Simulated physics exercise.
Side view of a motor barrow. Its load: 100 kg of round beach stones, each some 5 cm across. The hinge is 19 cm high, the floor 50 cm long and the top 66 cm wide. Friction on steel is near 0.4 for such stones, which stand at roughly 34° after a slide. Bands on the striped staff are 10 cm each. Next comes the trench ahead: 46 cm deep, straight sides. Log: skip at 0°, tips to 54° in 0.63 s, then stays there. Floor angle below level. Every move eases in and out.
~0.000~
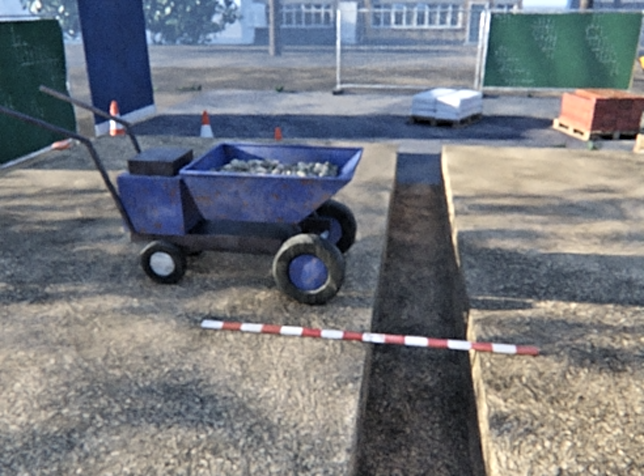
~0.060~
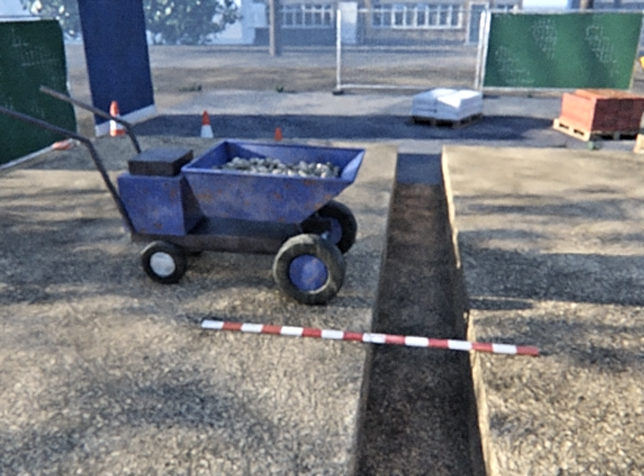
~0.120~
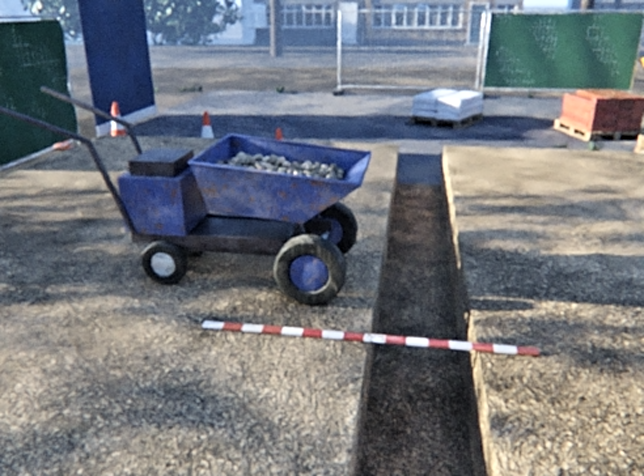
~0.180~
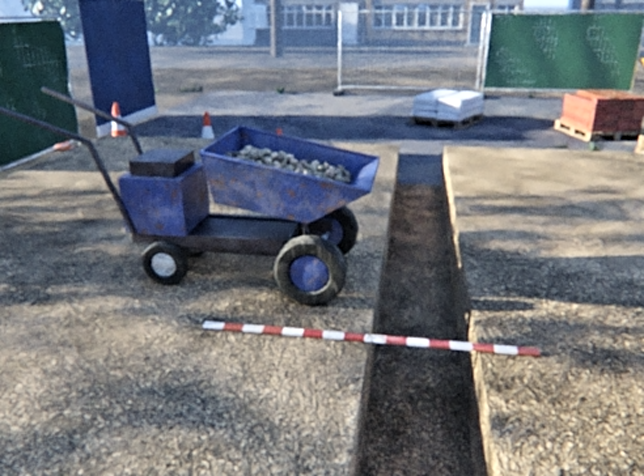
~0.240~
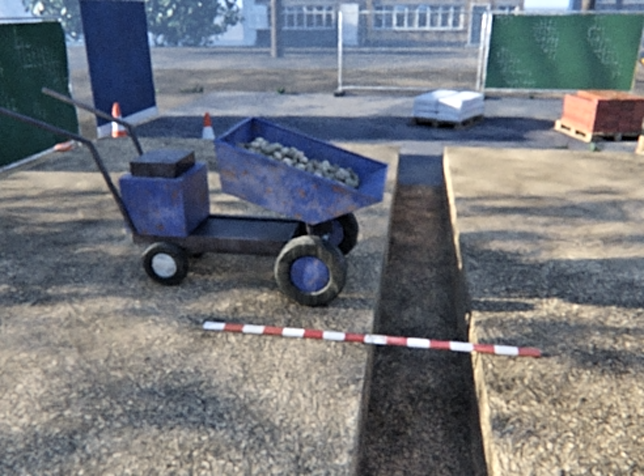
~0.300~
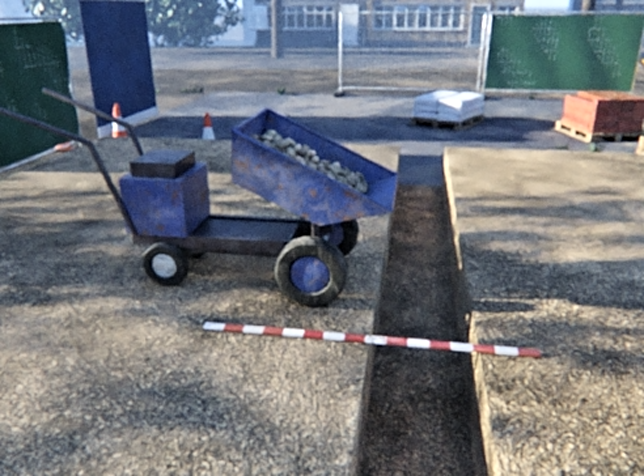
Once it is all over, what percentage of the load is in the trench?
Roughly 68 percent of the load is in the trench.
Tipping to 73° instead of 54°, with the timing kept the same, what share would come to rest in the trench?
In that case some 70 per cent.
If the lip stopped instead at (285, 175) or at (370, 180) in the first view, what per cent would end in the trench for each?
First place: Near 100%; second place: Near 50%.
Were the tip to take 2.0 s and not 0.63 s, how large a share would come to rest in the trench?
I'd put it at roughly 95 per cent.
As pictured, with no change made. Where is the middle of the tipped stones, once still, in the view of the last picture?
In the last view, about (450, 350).
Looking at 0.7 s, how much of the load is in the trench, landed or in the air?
Roughly 5 percent of the load.
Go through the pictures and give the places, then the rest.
In the first frame, the skip is at 0°, its lip at (351, 180); the top of the load is at (287, 167).
The second frame shows lip at (354, 181), floor tilted 1°, highest stones at (269, 166); the stones move at 0.3 m/s on average.
The third frame shows lip at (361, 185), floor tilted 5°, highest stones at (248, 161); the stones move at 0.6 m/s on average.
The fourth frame shows lip at (371, 191), floor tilted 11°, highest stones at (252, 155); the stones move at 0.9 m/s on average.
In the fifth frame, the skip is at 18°, its lip at (382, 200); the top of the load is at (256, 147); the stones move at 1.0 m/s on average.
The sixth frame shows lip at (392, 211), floor tilted 25°, highest stones at (265, 139); the stones move at 1.1 m/s on average.
After 0.5 s the floor is at 45°; 100 % in the skip; the foremost stones are at (387, 211).
After 0.7 s the floor is at 54°; 93 % in the skip, 7 % in the trench; the foremost stones are at (445, 249).
After 1.1 s the floor is at 54°; 42 % in the skip, 31 % in the trench, 27 % past the trench; the foremost stones are at (540, 295).
After 3.0 s the floor is at 54°; 0 % in the skip, 68 % in the trench, 32 % past the trench; the foremost stones are past the picture's edge.
